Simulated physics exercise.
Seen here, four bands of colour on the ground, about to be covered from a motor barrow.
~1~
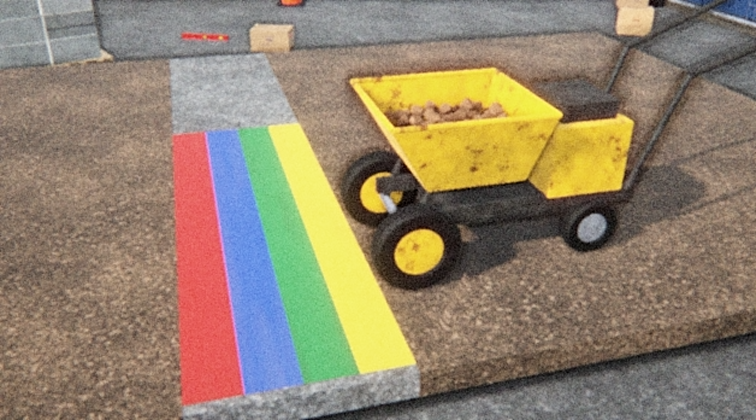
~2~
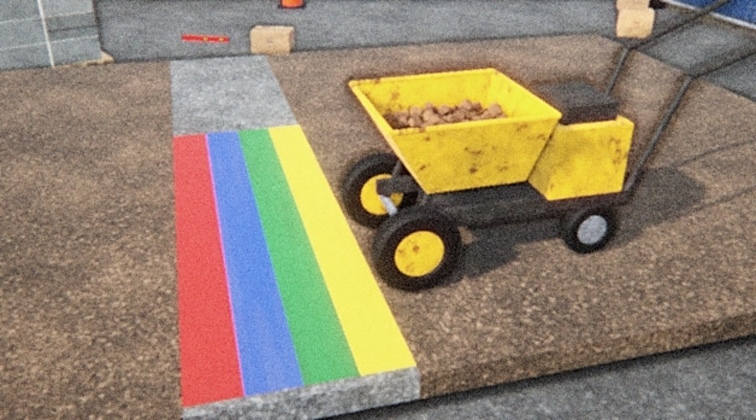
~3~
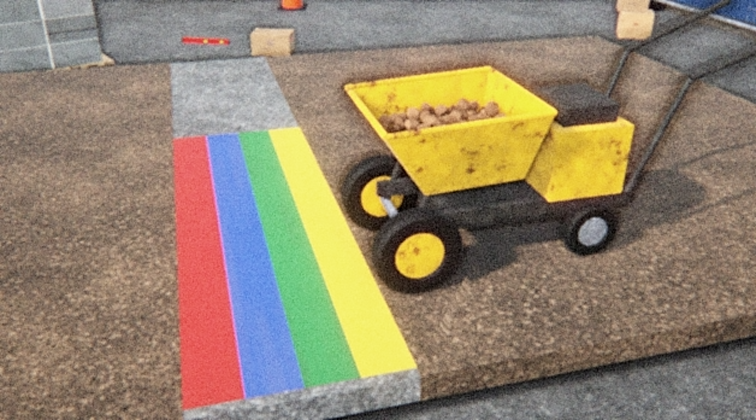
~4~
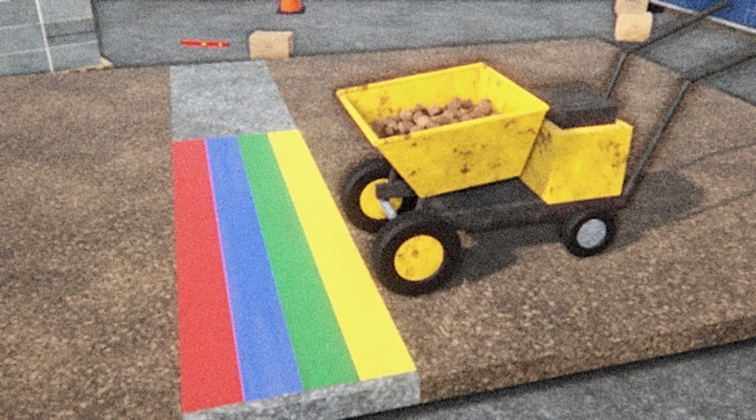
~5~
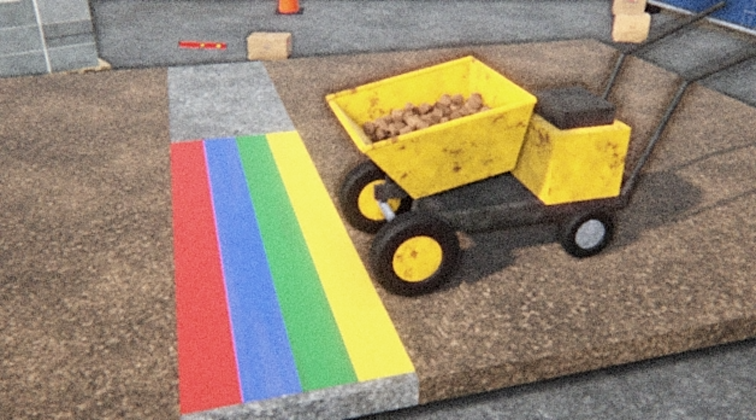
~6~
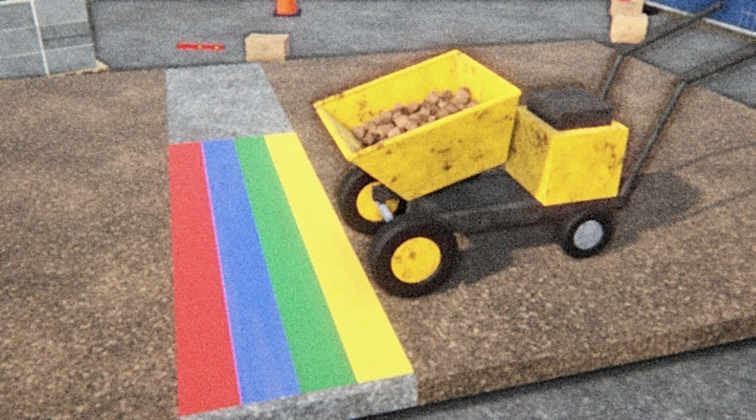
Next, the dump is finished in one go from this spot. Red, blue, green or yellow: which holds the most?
Most lies over the blue band.
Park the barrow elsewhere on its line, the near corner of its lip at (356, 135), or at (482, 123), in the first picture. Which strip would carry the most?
In turn: The red one; the yellow strip.
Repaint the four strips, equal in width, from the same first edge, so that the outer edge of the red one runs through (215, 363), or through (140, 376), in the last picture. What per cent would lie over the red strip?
About 30 and 20 per cent.
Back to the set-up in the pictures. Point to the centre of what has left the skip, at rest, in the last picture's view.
At about (236, 277).
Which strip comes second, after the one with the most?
Next in line is that red strip.
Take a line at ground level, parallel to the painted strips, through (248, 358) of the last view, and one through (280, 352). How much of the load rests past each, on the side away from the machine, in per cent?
In turn 50 and 70 in a hundred.
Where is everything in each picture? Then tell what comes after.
In the first picture, lip of the skip near (393, 131), level; top of the load near (458, 130), clay clods; yellow strip near (369, 323); green strip near (318, 332); blue strip near (265, 340); red strip near (209, 349).
In the second picture, lip of the skip near (391, 134), level; top of the load near (457, 131).
In the third picture, lip of the skip near (386, 138), tipped barely; top of the load near (468, 126).
In the fourth picture, lip of the skip near (377, 144), tipped a little; top of the load near (461, 125).
In the fifth picture, lip of the skip near (364, 150), tipped a little; top of the load near (460, 116).
In the sixth picture, lip of the skip near (350, 158), tipped clearly; top of the load near (463, 112); yellow strip near (366, 332); green strip near (315, 341); blue strip near (261, 350); red strip near (206, 360).
Shortly afterwards, skip tipped steeply; the whole lot in the skip.
Next, skip tipped steeply; all but a few in the skip; a little over the blue strip.
Some moments later, skip tipped right over; near a third in the skip; only a few over the green strip; near a third over the blue strip; near a quarter over the red strip; a little off the paint.
In the end, skip tipped right over; only a few in the skip; none at all over the yellow strip; a little over the green strip; near half over the blue strip; near a quarter over the red strip; a little off the paint.
